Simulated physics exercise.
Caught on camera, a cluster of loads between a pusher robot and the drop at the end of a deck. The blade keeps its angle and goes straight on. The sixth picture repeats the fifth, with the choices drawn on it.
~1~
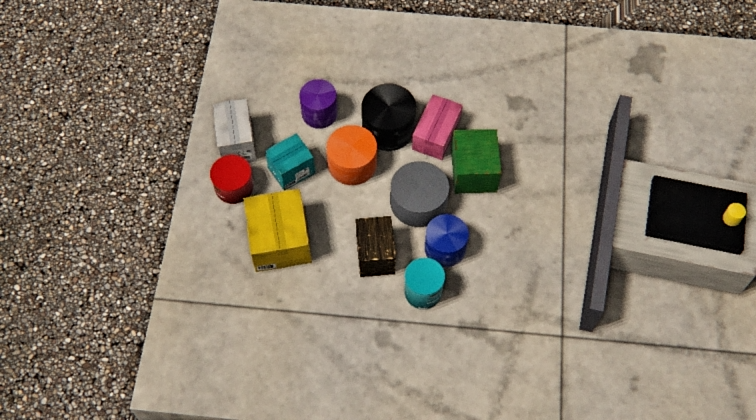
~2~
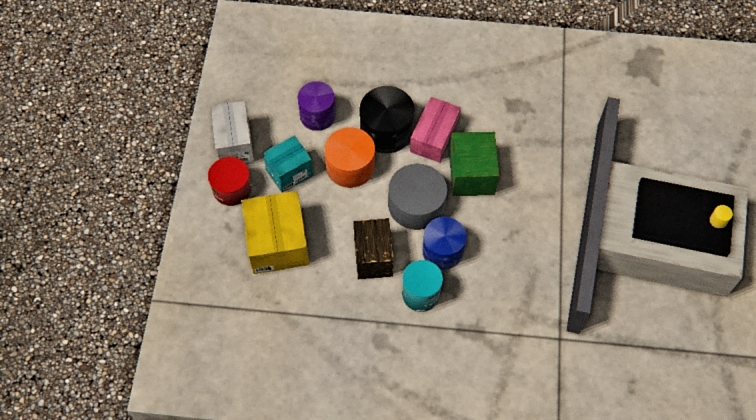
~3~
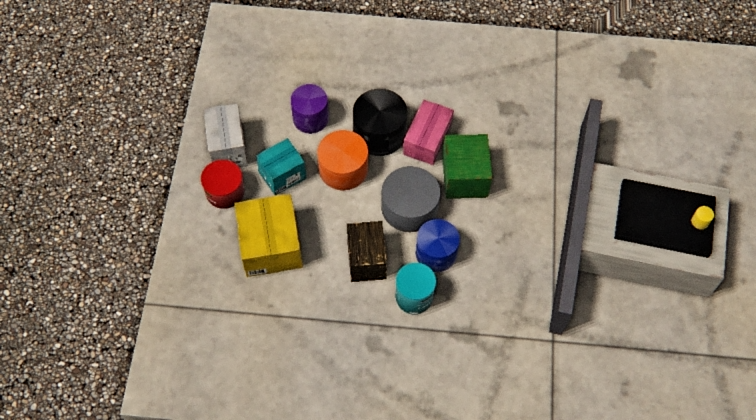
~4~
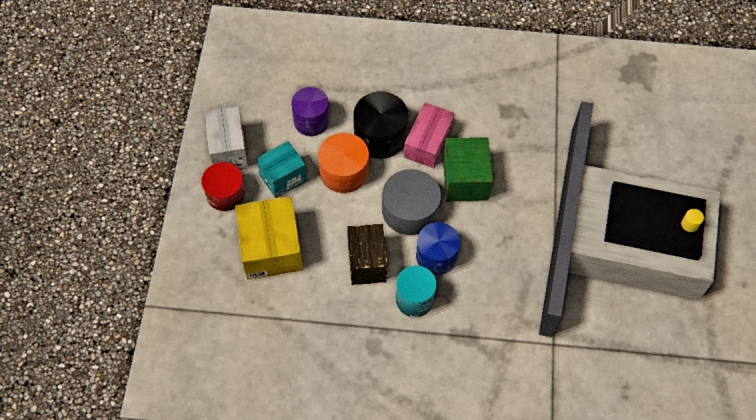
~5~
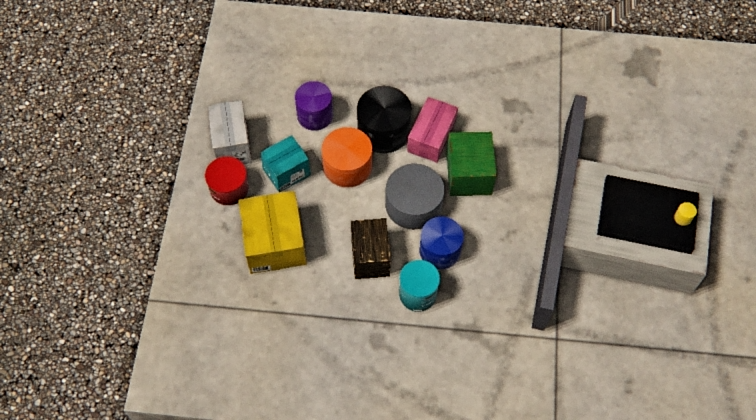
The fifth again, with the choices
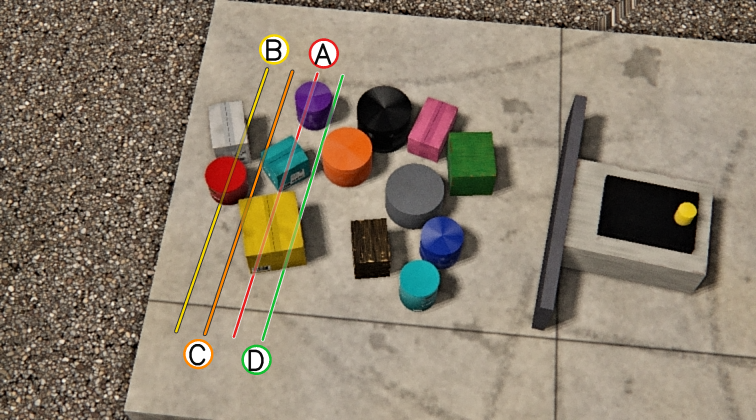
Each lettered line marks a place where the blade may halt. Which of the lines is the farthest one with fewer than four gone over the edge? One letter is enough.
As far as mark C.
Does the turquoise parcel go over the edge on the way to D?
No.
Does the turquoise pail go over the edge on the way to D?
By then, no.
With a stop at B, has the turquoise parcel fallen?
By then, yes.
On the marked copy, A at (279, 196); B at (225, 191); C at (252, 193); D at (305, 198).
With C. Early on, robot (526, 201); turquoise pail (403, 284); black canister (358, 109).
Further on, robot (411, 191); red pail (213, 183); yellow box (213, 227).
At the end, robot (324, 183); yellow box over the edge; white parcel over the edge; three fallen.
As for the rest, A is within the limit but short; B drops seven; D is within the limit but short.
